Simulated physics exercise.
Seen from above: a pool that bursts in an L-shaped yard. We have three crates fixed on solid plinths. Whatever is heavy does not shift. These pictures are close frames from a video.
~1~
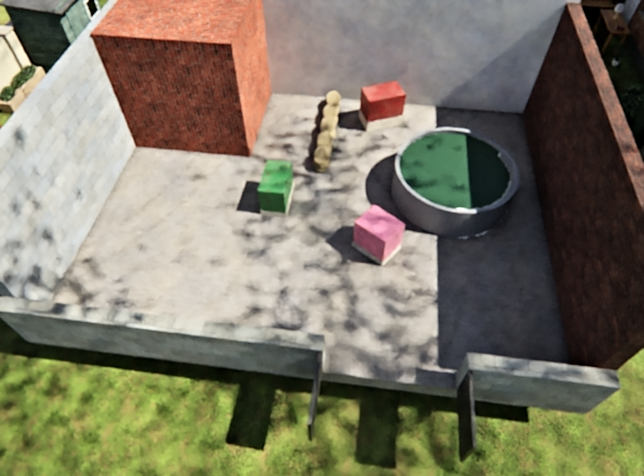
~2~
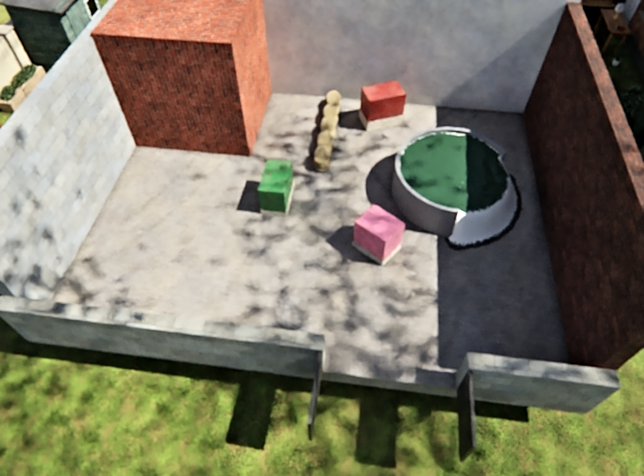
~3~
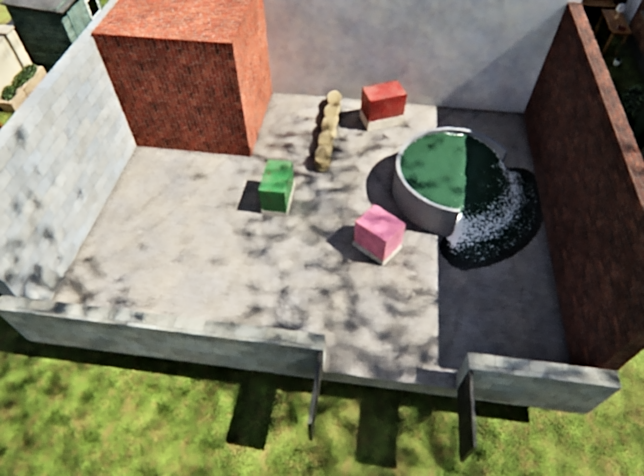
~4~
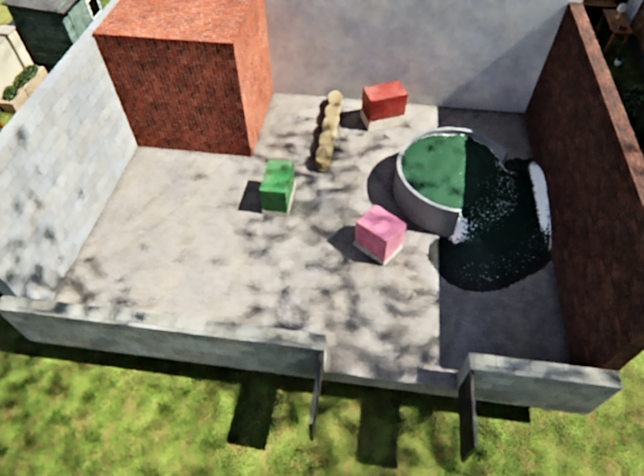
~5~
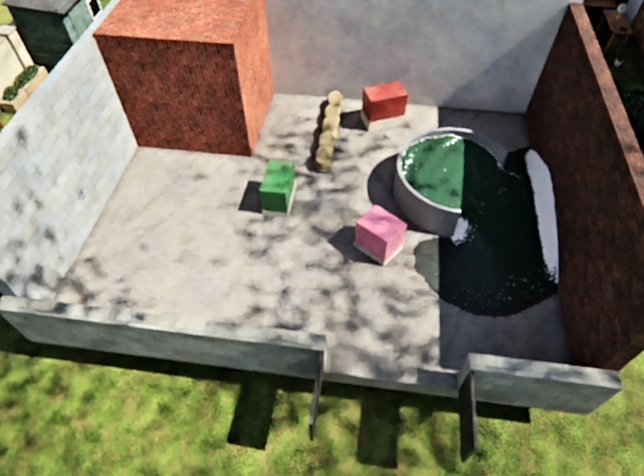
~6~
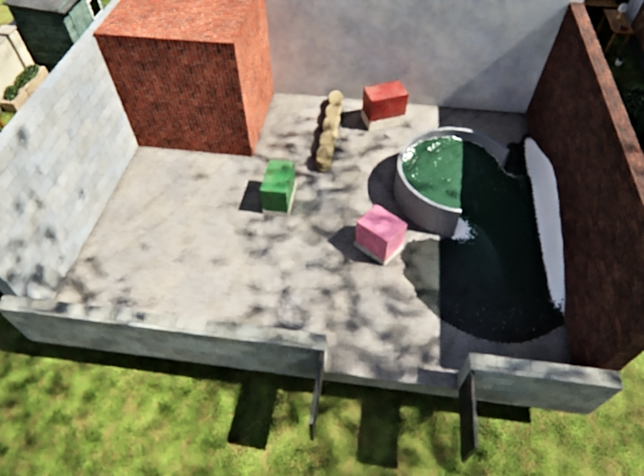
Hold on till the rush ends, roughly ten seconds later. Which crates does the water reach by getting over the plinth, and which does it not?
The pink crate is not reached, the green crate is not reached, the red crate is not reached.
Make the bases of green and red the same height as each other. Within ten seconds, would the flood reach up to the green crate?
The green holds out.
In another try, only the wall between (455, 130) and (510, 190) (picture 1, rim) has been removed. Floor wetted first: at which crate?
My pick is the red-painted one.
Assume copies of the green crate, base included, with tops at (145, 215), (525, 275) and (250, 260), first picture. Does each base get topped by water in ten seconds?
Result, in sequence: Is missed, is inundated, is inundated.
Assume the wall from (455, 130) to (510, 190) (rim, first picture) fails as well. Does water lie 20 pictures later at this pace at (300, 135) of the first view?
Untouched.
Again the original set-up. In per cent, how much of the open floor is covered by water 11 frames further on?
I'd put it at roughly 25 per cent.
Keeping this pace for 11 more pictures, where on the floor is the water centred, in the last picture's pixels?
Around pixel (490, 237).
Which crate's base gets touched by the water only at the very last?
It is the green-painted one.
A moment on, water covers 20 % of the floor; the pink crate water round its plinth, the green crate not reached, the red crate not reached.
Next, water covers 25 % of the floor; the pink crate water round its plinth, the green crate not reached, the red crate not reached.
Then, water covers 45 % of the floor; the pink crate water round its plinth, the green crate not reached, the red crate water round its plinth.
Later, water covers 80 % of the floor; the pink crate water round its plinth, the green crate water round its plinth, the red crate water round its plinth.
In the end, water covers 85 % of the floor; the pink crate stayed above the water, the green crate stayed above the water, the red crate stayed above the water.
